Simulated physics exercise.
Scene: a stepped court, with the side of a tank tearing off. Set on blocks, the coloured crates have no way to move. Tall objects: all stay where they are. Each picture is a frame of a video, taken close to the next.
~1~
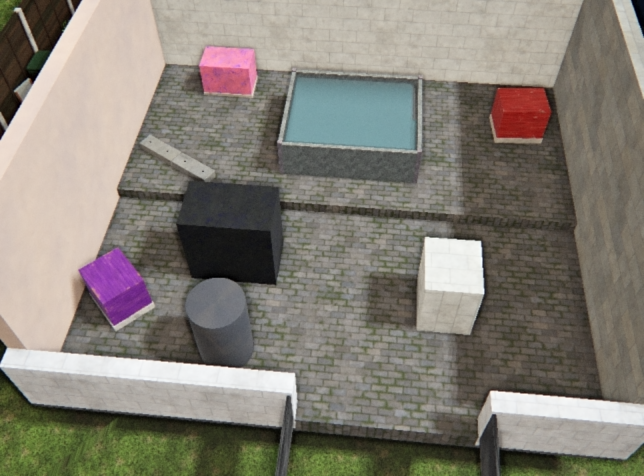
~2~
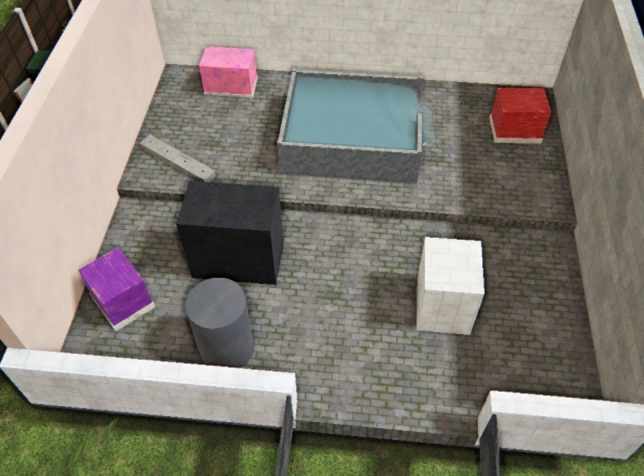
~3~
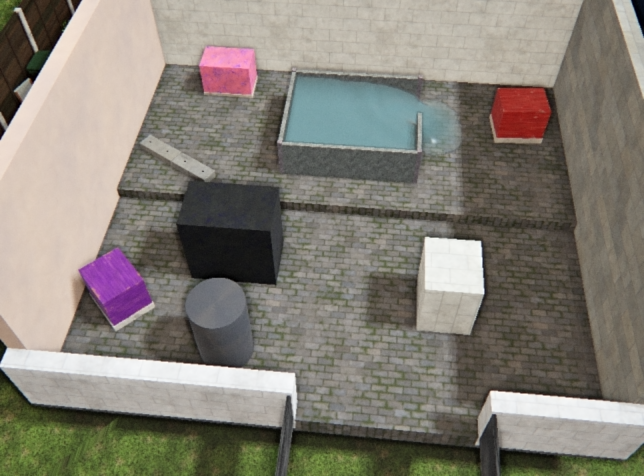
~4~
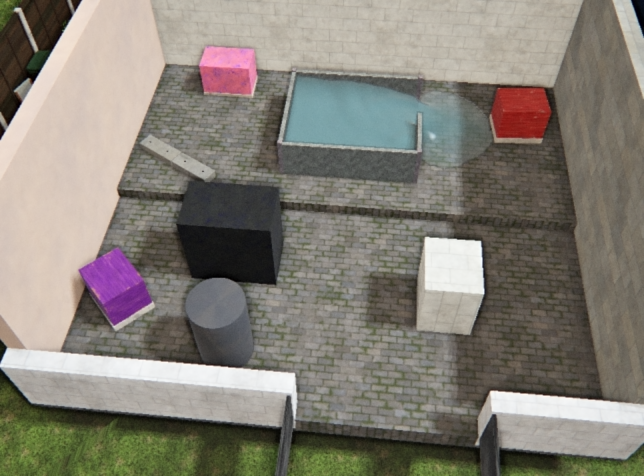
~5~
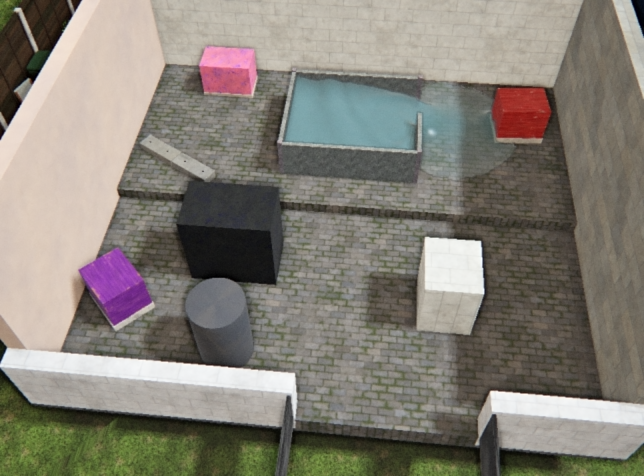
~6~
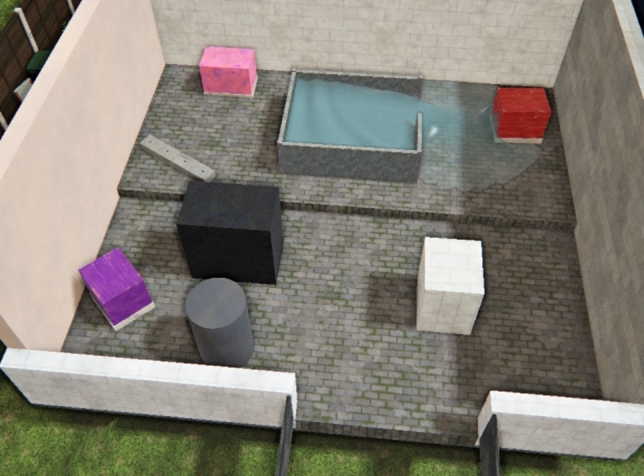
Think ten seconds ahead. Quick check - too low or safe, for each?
Purple crate safe; red crate too low; pink crate too low.
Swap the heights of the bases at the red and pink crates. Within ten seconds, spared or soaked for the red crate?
The red crate is overtopped.
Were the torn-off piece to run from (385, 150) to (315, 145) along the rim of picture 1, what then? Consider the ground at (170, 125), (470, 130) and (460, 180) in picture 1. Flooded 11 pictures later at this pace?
So it's nothing at the first, nothing at the second and nothing at the third.
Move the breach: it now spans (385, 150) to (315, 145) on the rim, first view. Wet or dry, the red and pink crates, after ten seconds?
The red one is not reached; the pink one is not reached.
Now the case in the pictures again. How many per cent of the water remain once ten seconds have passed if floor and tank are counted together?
Roughly 86 out of every hundred parts.
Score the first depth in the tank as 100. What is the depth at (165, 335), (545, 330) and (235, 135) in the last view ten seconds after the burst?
Going place by place: 6 %, 18 % and 2 %.
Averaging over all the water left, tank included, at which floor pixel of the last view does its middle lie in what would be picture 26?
My pick is pixel (438, 165).
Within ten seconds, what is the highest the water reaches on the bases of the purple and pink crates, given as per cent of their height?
About 40 % and 160 %.
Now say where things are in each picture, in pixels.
The first picture shows still water in the tank at (353, 113).
In the second picture, the front is at (422, 145), out from the gap at (415, 118).
In the third picture, water pours out at (415, 118) and has run to (456, 142).
In the fourth picture, water pours out at (415, 118) and has run to (489, 137).
In the fifth picture, water pours out at (415, 118) and has run to (509, 148).
In the sixth picture, water pours out at (415, 118) and has run to a hidden place.
A moment on, water covers 15 % of the floor; the purple crate not reached, the red crate water round its plinth, the pink crate not reached.
Next, water covers 20 % of the floor; the purple crate not reached, the red crate water round its plinth, the pink crate not reached.
Then, water covers 30 % of the floor; the purple crate not reached, the red crate water round its plinth, the pink crate not reached.
Later, water covers 50 % of the floor; the purple crate not reached, the red crate water round its plinth, the pink crate water round its plinth.
In the end, water covers 80 % of the floor; the purple crate stayed above the water, the red crate was topped, the pink crate was topped.
